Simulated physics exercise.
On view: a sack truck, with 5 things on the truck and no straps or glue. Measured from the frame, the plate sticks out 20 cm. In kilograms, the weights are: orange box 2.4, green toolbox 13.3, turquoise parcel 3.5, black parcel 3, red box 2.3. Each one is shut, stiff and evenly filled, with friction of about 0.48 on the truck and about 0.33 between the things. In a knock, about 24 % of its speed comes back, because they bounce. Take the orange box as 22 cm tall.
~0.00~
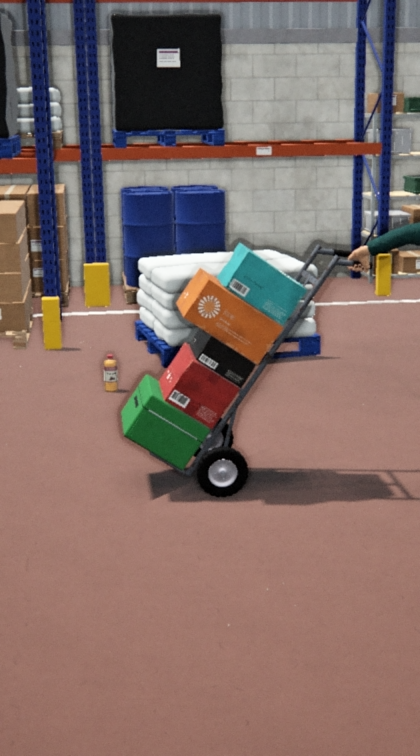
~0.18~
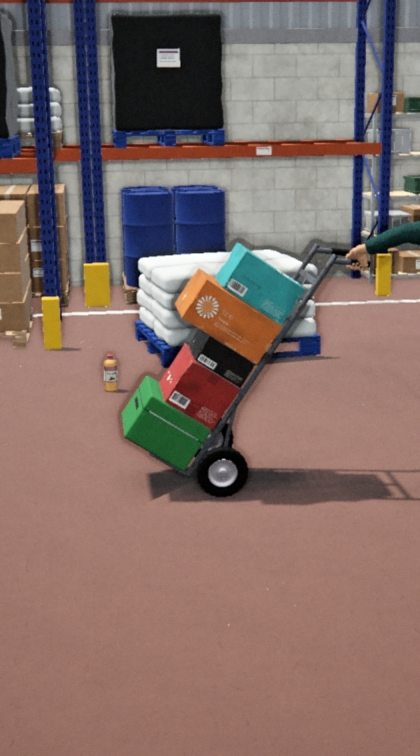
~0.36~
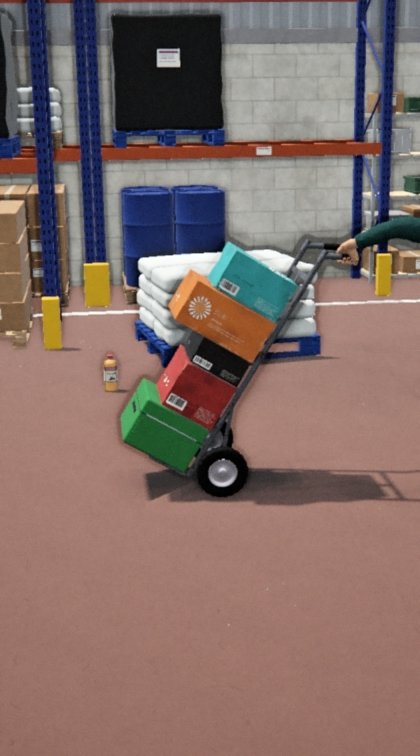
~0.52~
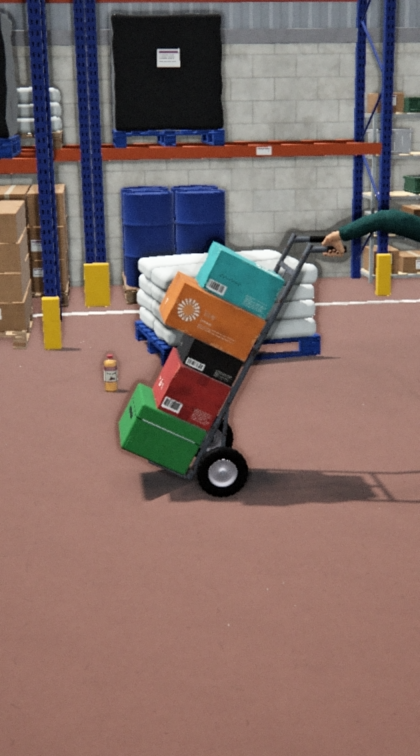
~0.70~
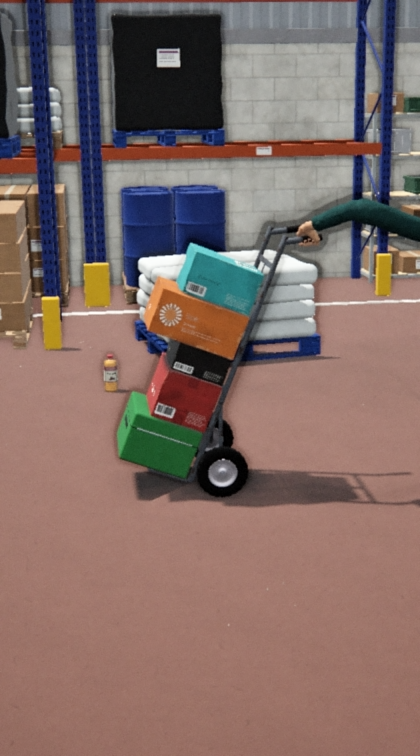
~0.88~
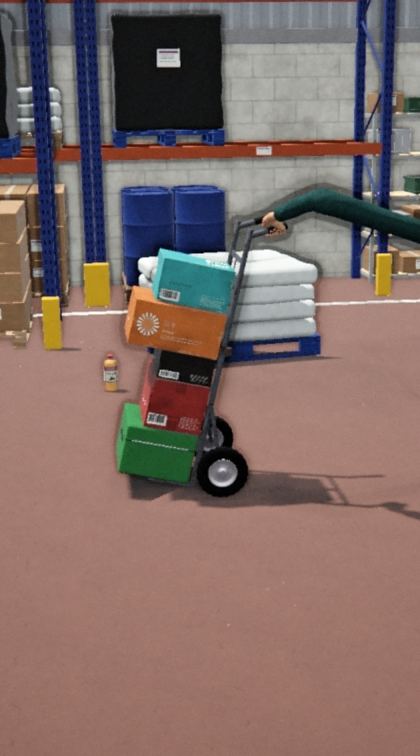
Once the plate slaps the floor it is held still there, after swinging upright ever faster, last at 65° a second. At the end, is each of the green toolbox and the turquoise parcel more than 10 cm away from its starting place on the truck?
One by one: The green toolbox is left in position; the turquoise parcel is moved out of position.
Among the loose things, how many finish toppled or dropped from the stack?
Altogether, 4.
After 1.38 s, truck upright; turquoise parcel tipped 14° from how it sat near (109, 294); green toolbox tipped 5° from how it sat near (152, 456); orange box tipped 14° from how it sat.
After 1.78 s, truck upright; orange box and turquoise parcel now dropped from the stack; green toolbox tipped 5° from how it sat near (152, 456); black parcel tipped 43° from how it sat.
After 1.98 s, truck upright; black parcel now dropped from the stack; red box tipped 73° from how it sat.
After 2.28 s, truck upright; red box now dropped from the stack.
At rest (3.3 s), dropped from the stack, orange box, turquoise parcel, black parcel and red box; green toolbox in place, give or take 10 cm. Seen from the same camera at the end, green toolbox near (154, 456).
